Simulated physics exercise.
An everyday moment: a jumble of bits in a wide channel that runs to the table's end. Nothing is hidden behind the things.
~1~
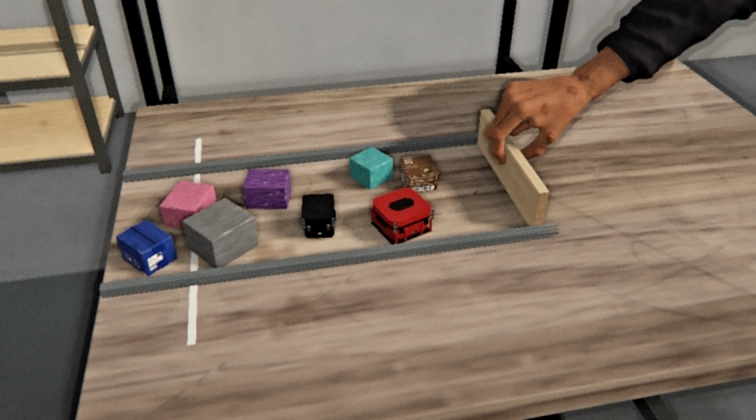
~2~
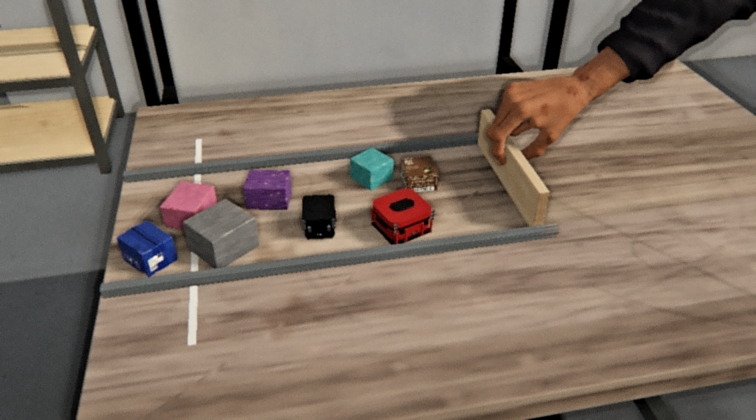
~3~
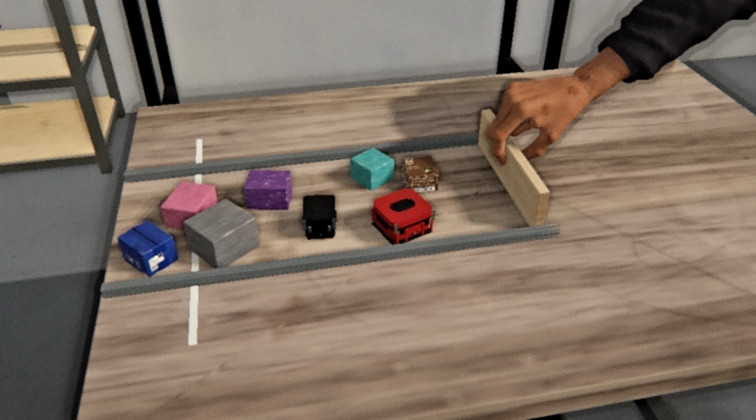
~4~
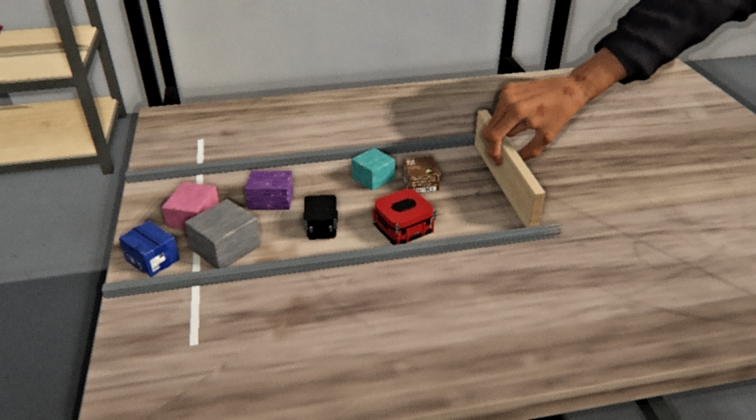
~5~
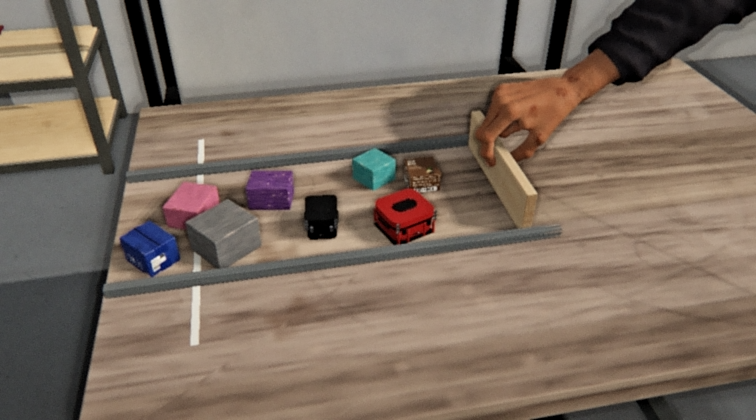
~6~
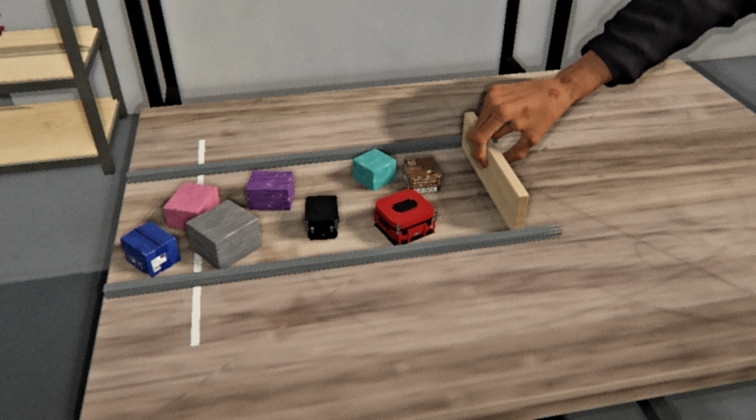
A hand slides a wooden board slightly left toward several colourful blocks between two grey rails.
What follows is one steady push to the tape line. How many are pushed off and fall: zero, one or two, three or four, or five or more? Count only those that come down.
Outcome: The number that fall off is three or four.
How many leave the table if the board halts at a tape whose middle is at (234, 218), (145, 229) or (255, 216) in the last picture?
Try by try, 1, 5 and 1.
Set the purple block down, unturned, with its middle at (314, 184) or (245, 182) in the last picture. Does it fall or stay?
Place by place, it survives; remains up.
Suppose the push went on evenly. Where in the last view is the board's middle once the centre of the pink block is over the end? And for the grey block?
At (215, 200) for the pink block; at (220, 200) for the grey block.
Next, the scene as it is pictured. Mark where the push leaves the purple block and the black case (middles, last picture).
The purple block stops around (142, 206); the black case around (129, 244).
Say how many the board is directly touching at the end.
In contact: 3.
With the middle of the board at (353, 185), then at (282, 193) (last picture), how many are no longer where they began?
4 and 8.
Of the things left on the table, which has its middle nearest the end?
The black case ends nearest.
Soon after, none off yet; blue box at rest near (151, 249); pink block at rest near (193, 207); grey block at rest near (225, 235).
Then, none off yet; blue box moved a little near (132, 253); pink block moving near (186, 206); grey block moved about its own width near (177, 239).
At rest, the number that fall off is three or four; fallen, grey block, pink block and blue box.
